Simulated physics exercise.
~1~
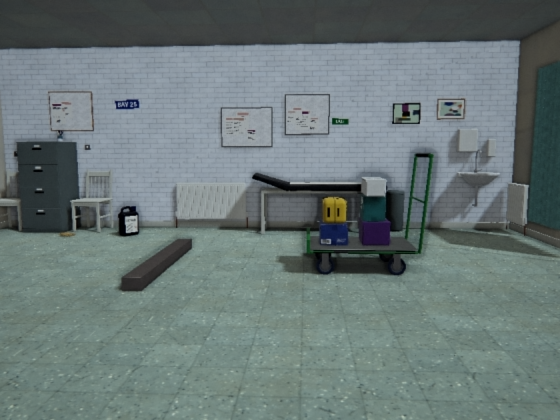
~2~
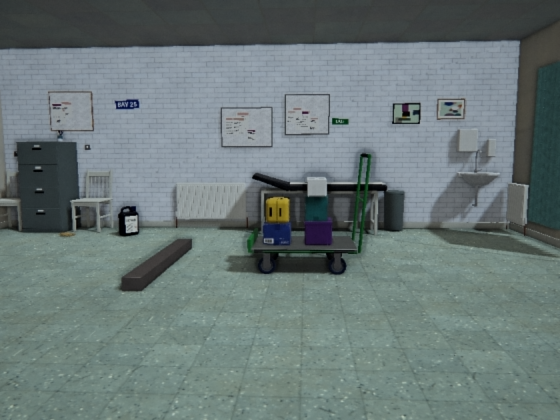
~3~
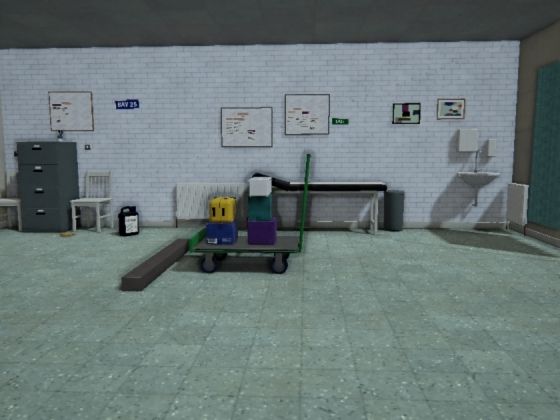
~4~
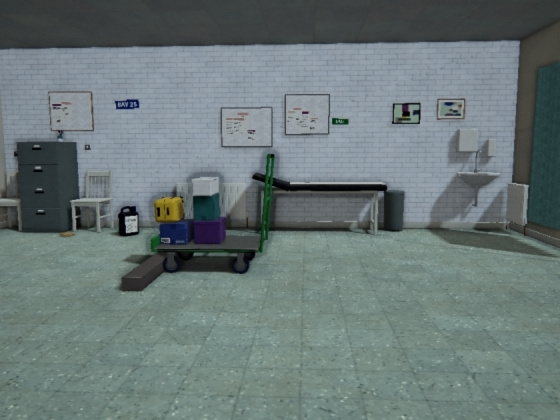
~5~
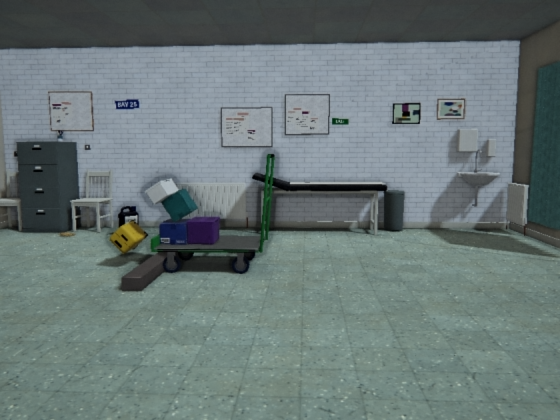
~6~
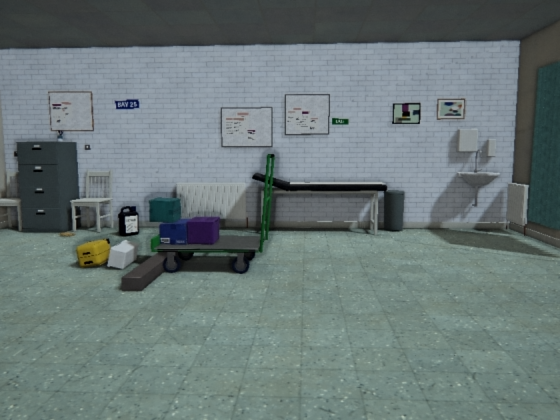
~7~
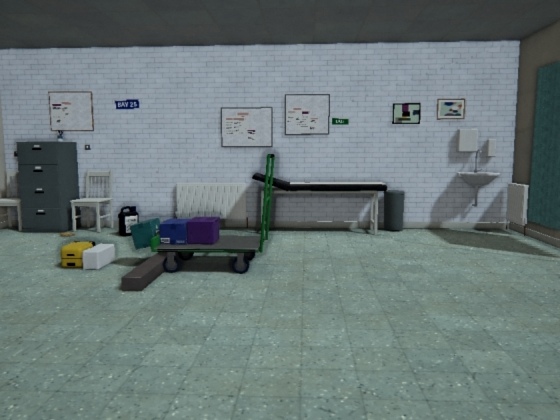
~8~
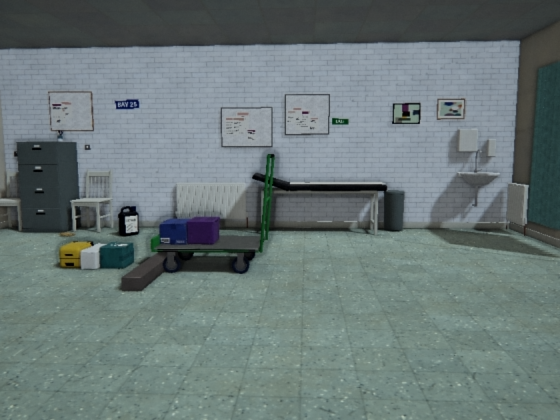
To begin with, a flatbed trolley with a green handle rolls left across a tiled room, carrying a yellow suitcase on a blue parcel beside a purple tote topped by a teal carton and a white tote. It reaches a low dark kerb on the floor and stops there. The upper items keep going, with the yellow suitcase tipping over the front while the white tote and teal carton topple after it. The suitcase and white tote land on the floor, and the teal carton tumbles down last. Finally, those three rest in a row beyond the kerb, while the blue parcel and purple tote remain aboard.
